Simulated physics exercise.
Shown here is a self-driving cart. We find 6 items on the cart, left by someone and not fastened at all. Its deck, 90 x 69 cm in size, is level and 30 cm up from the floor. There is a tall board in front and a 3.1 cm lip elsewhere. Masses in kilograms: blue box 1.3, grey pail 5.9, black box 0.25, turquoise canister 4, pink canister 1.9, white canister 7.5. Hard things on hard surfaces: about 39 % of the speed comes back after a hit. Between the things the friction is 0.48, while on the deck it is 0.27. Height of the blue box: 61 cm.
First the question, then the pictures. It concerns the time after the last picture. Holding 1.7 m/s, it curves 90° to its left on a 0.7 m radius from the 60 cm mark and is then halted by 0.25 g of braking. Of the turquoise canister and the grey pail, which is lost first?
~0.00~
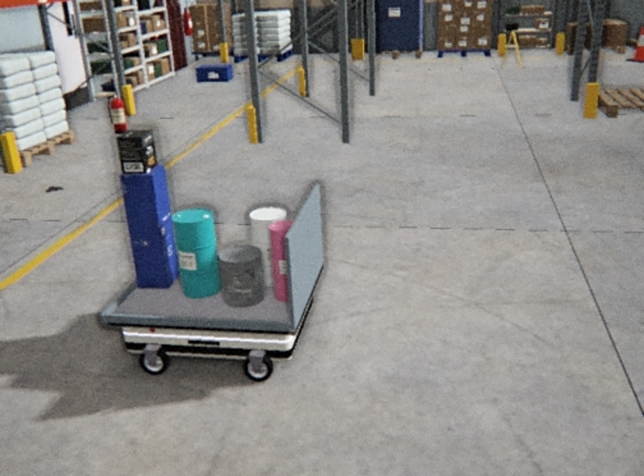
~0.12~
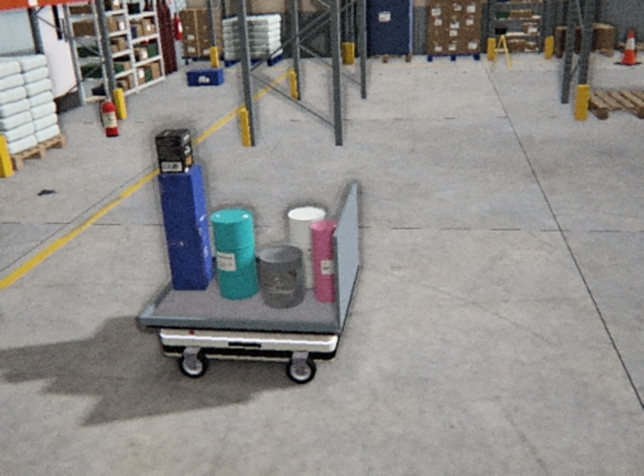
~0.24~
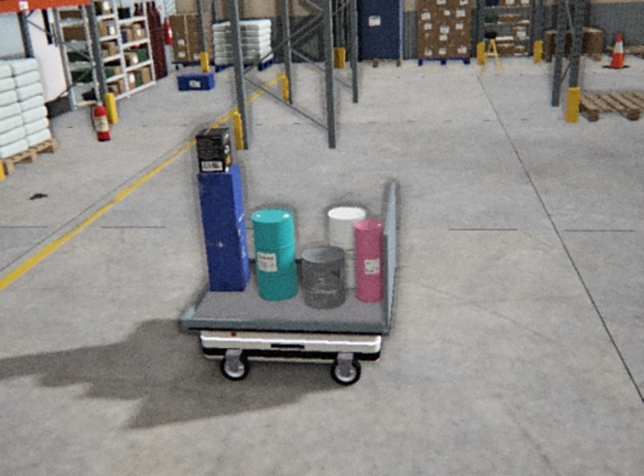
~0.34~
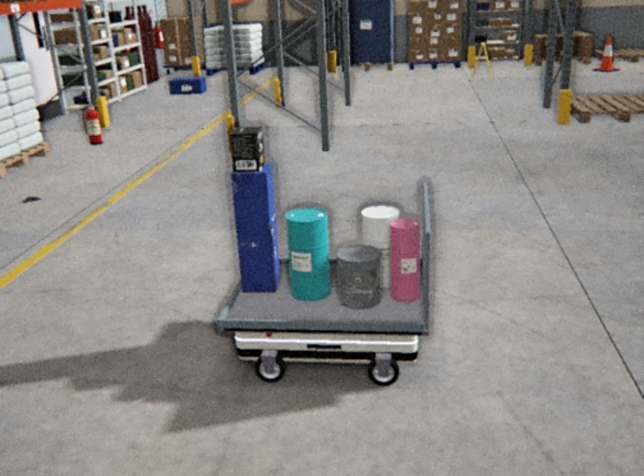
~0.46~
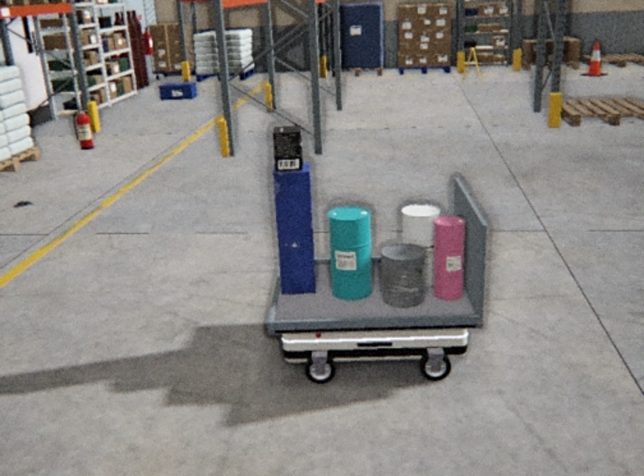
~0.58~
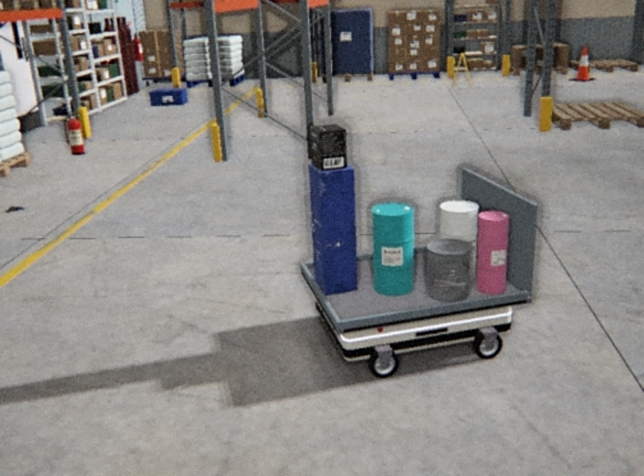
The second of the two.
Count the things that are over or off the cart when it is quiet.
The answer: 6.
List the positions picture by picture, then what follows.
In the first frame, cart has run 0 cm; turquoise canister (197, 254); grey pail (242, 276).
In the second frame, cart has run 20 cm; pink canister (327, 262); white canister (309, 248).
In the third frame, cart has run 41 cm; blue box (225, 229); black box (214, 150).
In the fourth frame, cart has run 58 cm; pink canister (405, 261); white canister (381, 247).
In the fifth frame, cart has run 78 cm, turned 5°; pink canister (449, 258) shifted 4 cm; blue box (295, 229).
In the sixth frame, cart has run 99 cm, turned 19°; turquoise canister (393, 249) shifted 4 cm; grey pail (449, 270) shifted 12 cm.
Around 0.88 s, cart has run 150 cm, turned 61°; pink canister now off the cart; grey pail at 36° to upright near (510, 228); turquoise canister shifted 23 cm near (483, 228).
Around 1.28 s, cart has run 216 cm, turned 90°; blue box, grey pail, black box, turquoise canister and white canister now off the cart.
Around 1.68 s, cart has run 254 cm, turned 90°.
Finally (2.3 s), off the cart, blue box, grey pail, black box, turquoise canister, pink canister and white canister. Turquoise canister went at 1.22 s; grey pail went at 0.88 s.
